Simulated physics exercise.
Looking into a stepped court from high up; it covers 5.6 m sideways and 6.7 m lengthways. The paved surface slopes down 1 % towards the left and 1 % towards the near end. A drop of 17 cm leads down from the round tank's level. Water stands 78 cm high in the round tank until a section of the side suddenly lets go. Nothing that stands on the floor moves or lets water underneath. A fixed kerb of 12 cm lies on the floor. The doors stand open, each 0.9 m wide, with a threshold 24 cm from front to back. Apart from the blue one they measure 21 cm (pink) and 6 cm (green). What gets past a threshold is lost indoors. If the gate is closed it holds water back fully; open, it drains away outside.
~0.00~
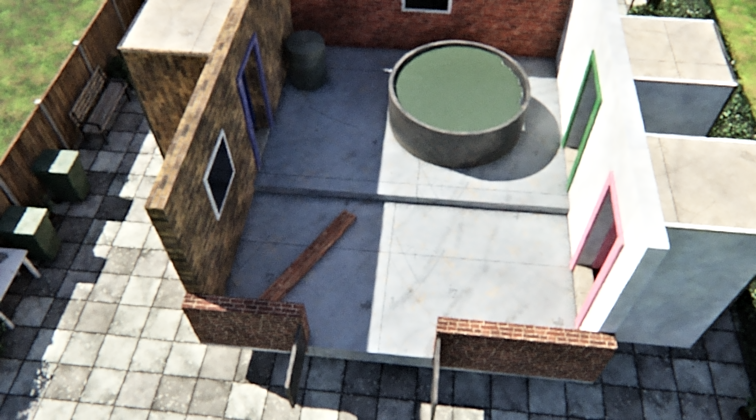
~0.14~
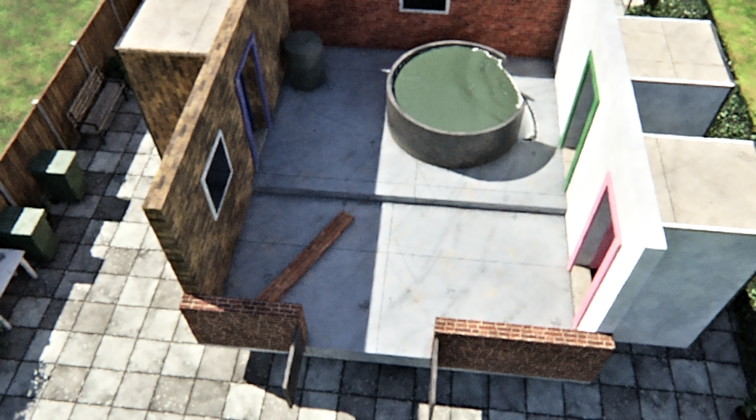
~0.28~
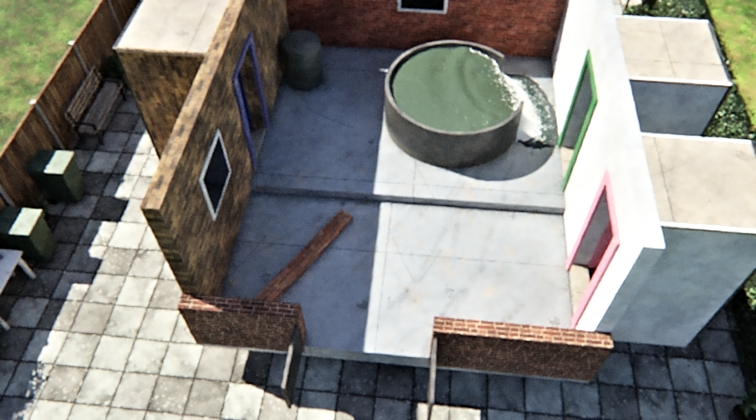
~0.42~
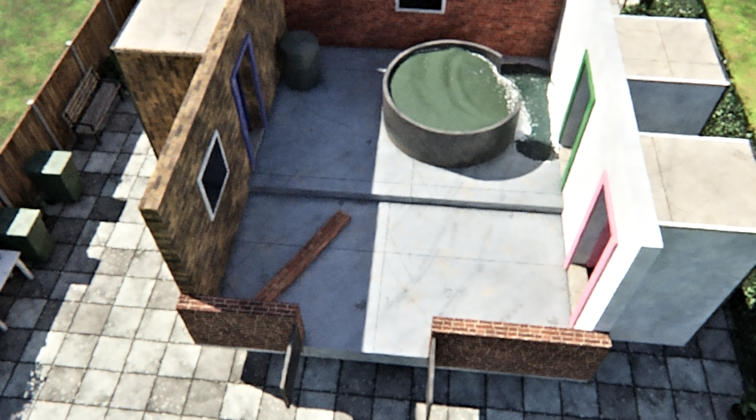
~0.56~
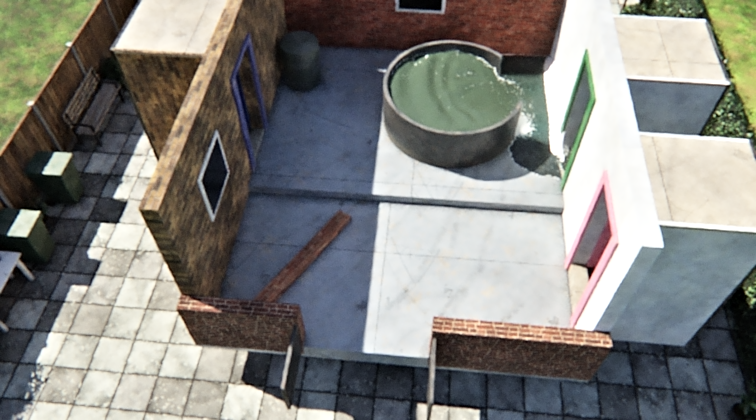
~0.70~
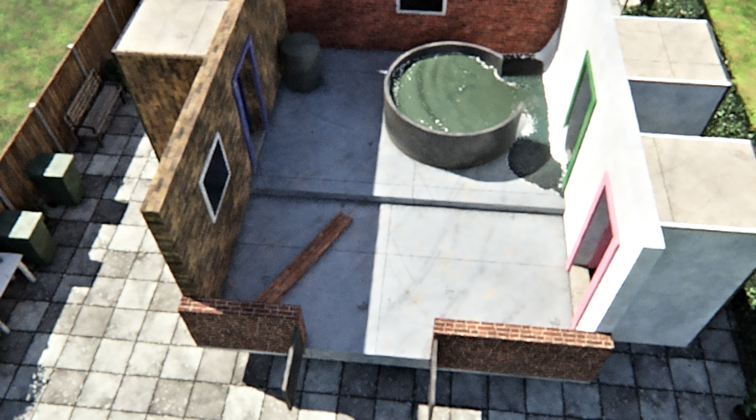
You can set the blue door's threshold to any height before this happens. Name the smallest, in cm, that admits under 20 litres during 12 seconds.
At least 6.5 cm or so.
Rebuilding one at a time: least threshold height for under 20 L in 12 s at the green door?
About 15 cm at green.
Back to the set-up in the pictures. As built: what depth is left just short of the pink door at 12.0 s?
Some 12.5 cm.
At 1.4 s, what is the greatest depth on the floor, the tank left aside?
Roughly 71 cm.
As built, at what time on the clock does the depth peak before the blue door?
Near 3.8 s.
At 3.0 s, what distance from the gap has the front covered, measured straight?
Some 5.4 m out.
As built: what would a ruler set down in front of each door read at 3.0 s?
Depths in cm: Pink 4, blue 0, green 12.
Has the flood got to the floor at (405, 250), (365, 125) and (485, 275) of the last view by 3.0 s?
In turn: Wet, dry, flooded.
After 1.4 s water covers 20 % of the floor, deepest (71 cm) near (550, 60); it has not reached the blue door.
After 3.0 s water covers 60 % of the floor, deepest (50 cm) near (291, 47); it has not reached the blue door.
After 12.0 s water covers 95 % of the floor, deepest (20 cm) near (213, 326); 6 cm at the blue door, 24 litres in over its 6 cm threshold.
At the blue door as built, the water arrived by 3.3 s and peaked near 10 cm at 3.8 s.
With a threshold of 5.5 cm, 30 litres would have come in within the 12 s; with 7 cm, 15 litres. So under 20 litres takes about 6.5 cm.
